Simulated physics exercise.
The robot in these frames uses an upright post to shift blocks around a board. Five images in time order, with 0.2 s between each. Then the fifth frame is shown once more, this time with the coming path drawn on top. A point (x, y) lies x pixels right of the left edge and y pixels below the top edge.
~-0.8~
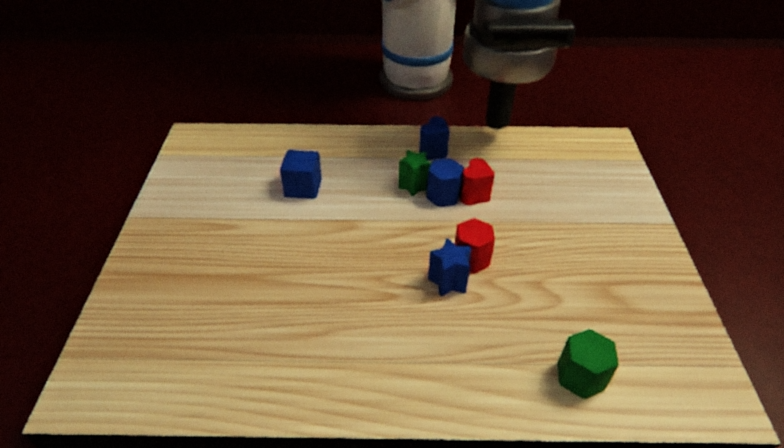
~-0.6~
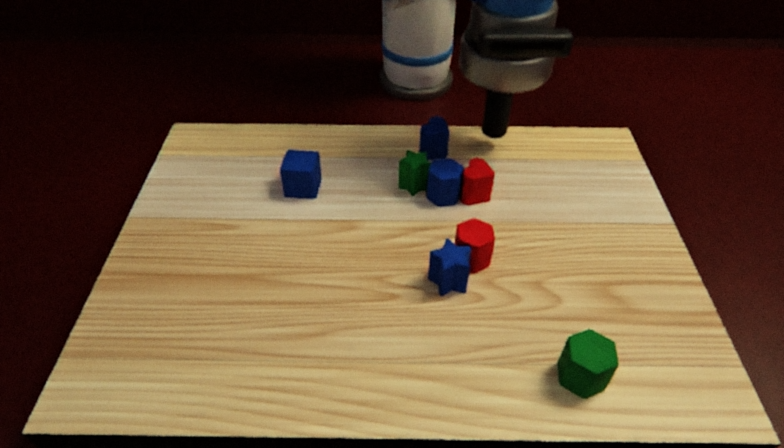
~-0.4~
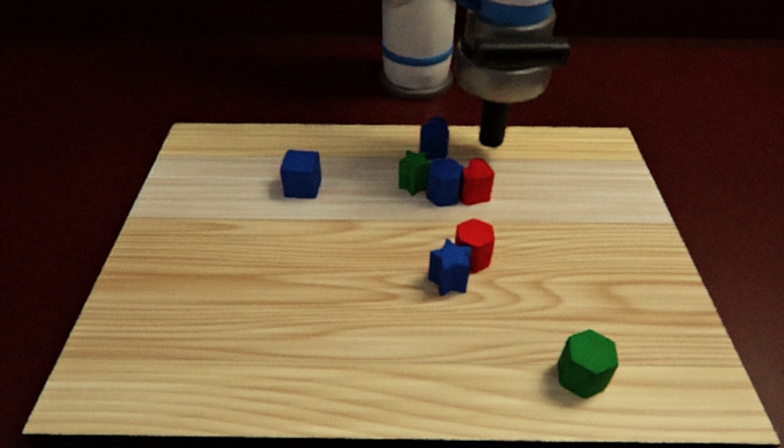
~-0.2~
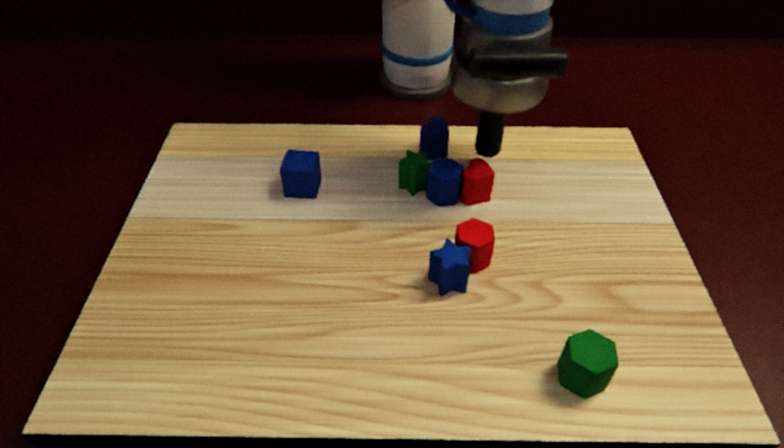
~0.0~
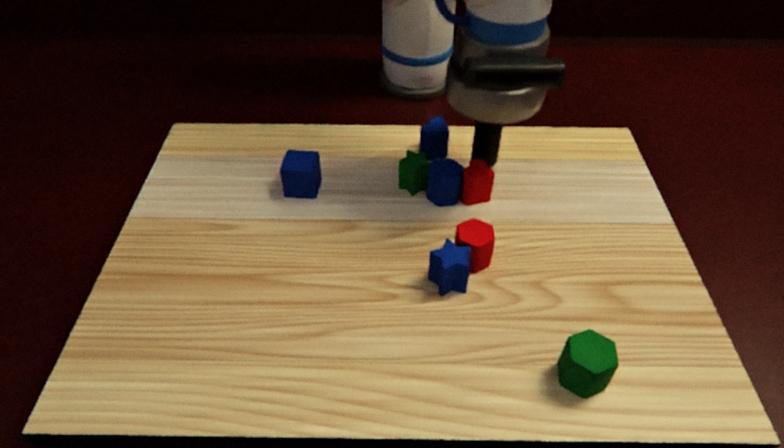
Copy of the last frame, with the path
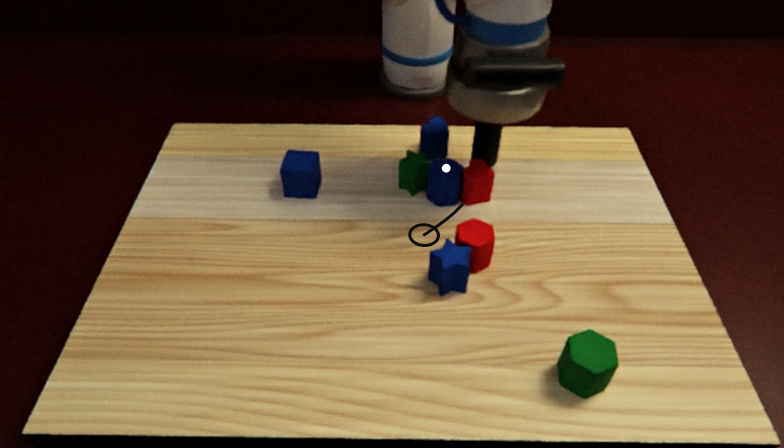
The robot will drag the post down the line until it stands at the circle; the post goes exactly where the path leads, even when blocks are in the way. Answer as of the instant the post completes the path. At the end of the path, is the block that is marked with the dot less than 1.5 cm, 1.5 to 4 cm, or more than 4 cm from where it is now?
Shift of 1.5 to 4 cm.
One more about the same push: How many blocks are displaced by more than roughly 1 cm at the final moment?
Two blocks.
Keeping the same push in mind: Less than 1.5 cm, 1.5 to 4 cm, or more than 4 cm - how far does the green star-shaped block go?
Displaced less than 1.5 cm.
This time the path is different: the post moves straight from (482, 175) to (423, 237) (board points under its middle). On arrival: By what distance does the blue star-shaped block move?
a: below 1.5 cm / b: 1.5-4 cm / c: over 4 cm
a: Below 1.5 cm.
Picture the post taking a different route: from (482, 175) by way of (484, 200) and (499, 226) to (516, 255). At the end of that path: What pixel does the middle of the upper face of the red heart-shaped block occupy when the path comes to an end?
Final place: (473, 202).
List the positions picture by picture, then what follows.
Post's lower end at (497, 124); green star-shaped block at (416, 158); blue hexagon at (446, 168); red hexagon at (476, 231); red heart-shaped block at (478, 169), in the first picture.
Post at (494, 133); blocks still, in the second picture.
Post at (491, 142); blocks still, in the third picture.
Post at (487, 151); blocks still, in the fourth picture.
Post at (484, 161); green star-shaped block at (416, 158); blue hexagon at (446, 168); red hexagon at (476, 231); red heart-shaped block at (478, 169), in the fifth picture.
Drawn move, from (482, 175) over (461, 206) to (424, 235); the dot is on the blue hexagon.
On the path given first. One third of the way, post at (471, 182); blue hexagon at (441, 171), turned 15° clockwise; red heart-shaped block at (473, 189), turned 25° anticlockwise.
Two thirds of the way, post at (451, 203); blue hexagon at (427, 176), turned 80° clockwise; red heart-shaped block at (469, 205), turned 95° anticlockwise.
At the end, post at (425, 221); green star-shaped block still; blue hexagon at (426, 177), turned 80° clockwise; red hexagon still; red heart-shaped block at (468, 208), turned 110° anticlockwise.
